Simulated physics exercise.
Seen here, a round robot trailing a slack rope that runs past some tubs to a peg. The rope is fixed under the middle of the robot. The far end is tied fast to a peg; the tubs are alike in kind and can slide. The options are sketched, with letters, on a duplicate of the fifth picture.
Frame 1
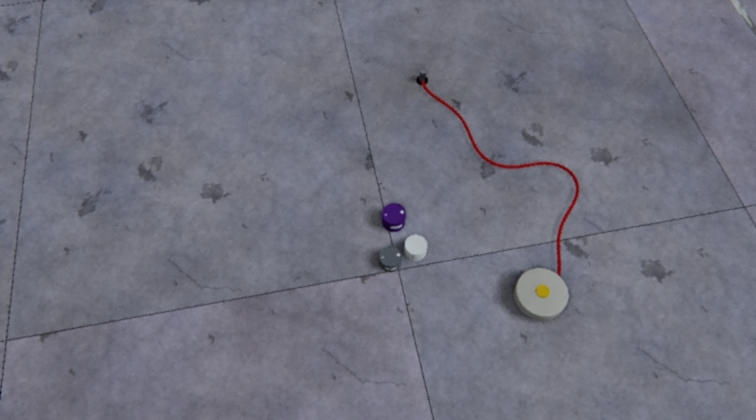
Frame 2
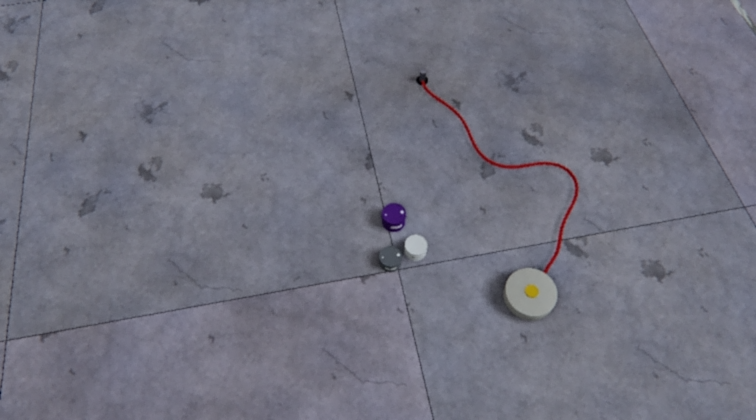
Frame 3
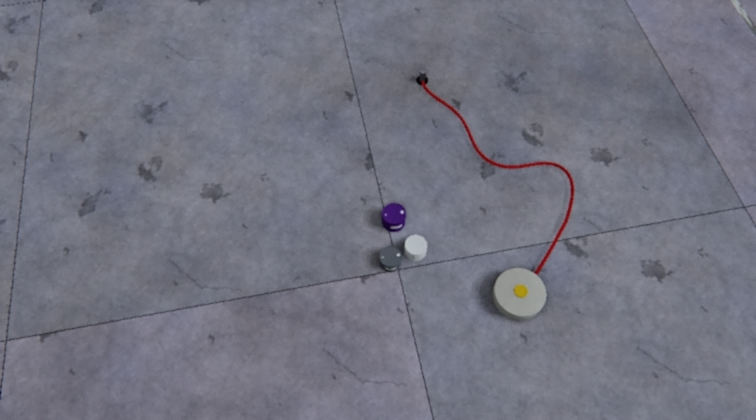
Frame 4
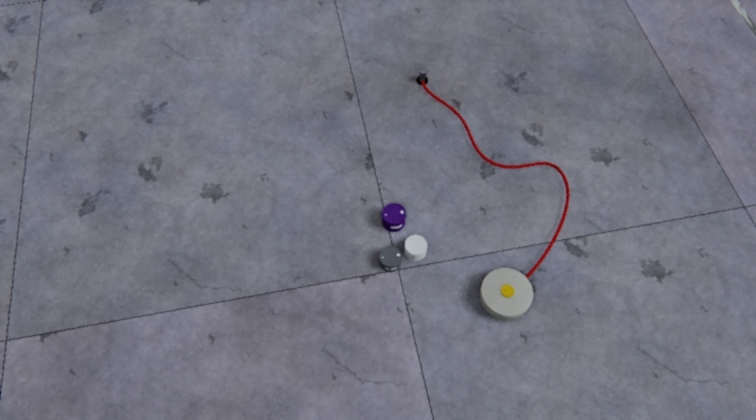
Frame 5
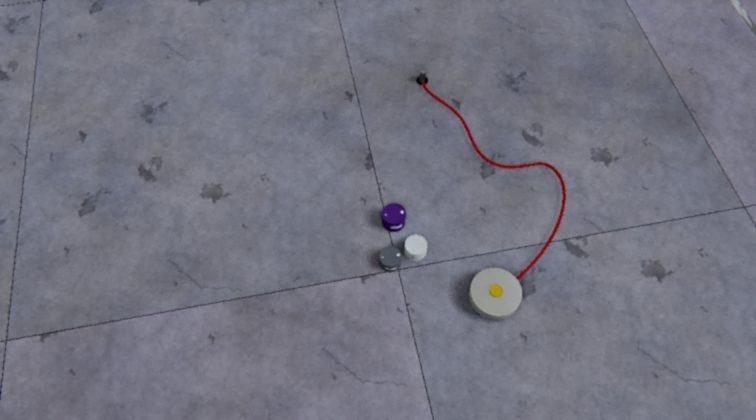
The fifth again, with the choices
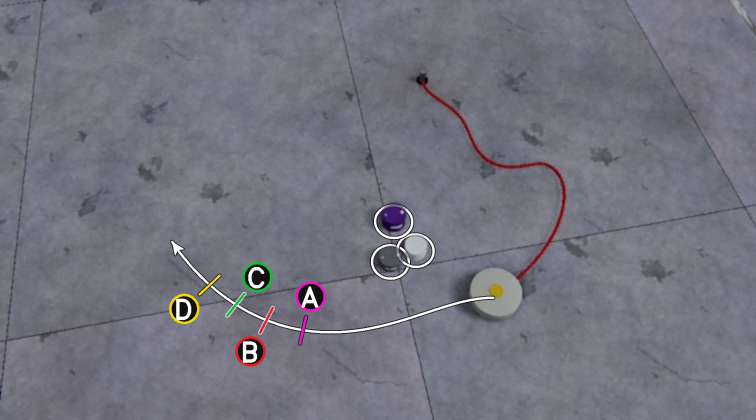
To begin with, a round pale robot with a yellow centre sits at the right, joined by a curving red cord to a small dark peg above, near purple, white and grey tubs. The robot then slides steadily a short way left, drawing the cord's lower end along, while the tubs stay still.
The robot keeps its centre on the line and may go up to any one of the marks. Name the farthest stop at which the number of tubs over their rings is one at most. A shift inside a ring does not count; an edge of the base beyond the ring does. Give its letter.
It should halt at B.
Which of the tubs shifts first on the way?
The white tub.
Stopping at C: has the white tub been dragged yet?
Yes.
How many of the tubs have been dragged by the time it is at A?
The count is none.
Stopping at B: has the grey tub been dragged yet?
By then, no.
On the marked copy, A at (303, 330); B at (266, 320); C at (236, 305); D at (210, 285); the route from (493, 298) via (312, 331) to (172, 242).
Following B. Soon after the start, robot (418, 313).
Later, robot (335, 329).
In the end, robot (265, 317); white tub (410, 245); none over the rings.
As for the rest, A is within the limit but short; C has two over the rings; D has three over the rings.
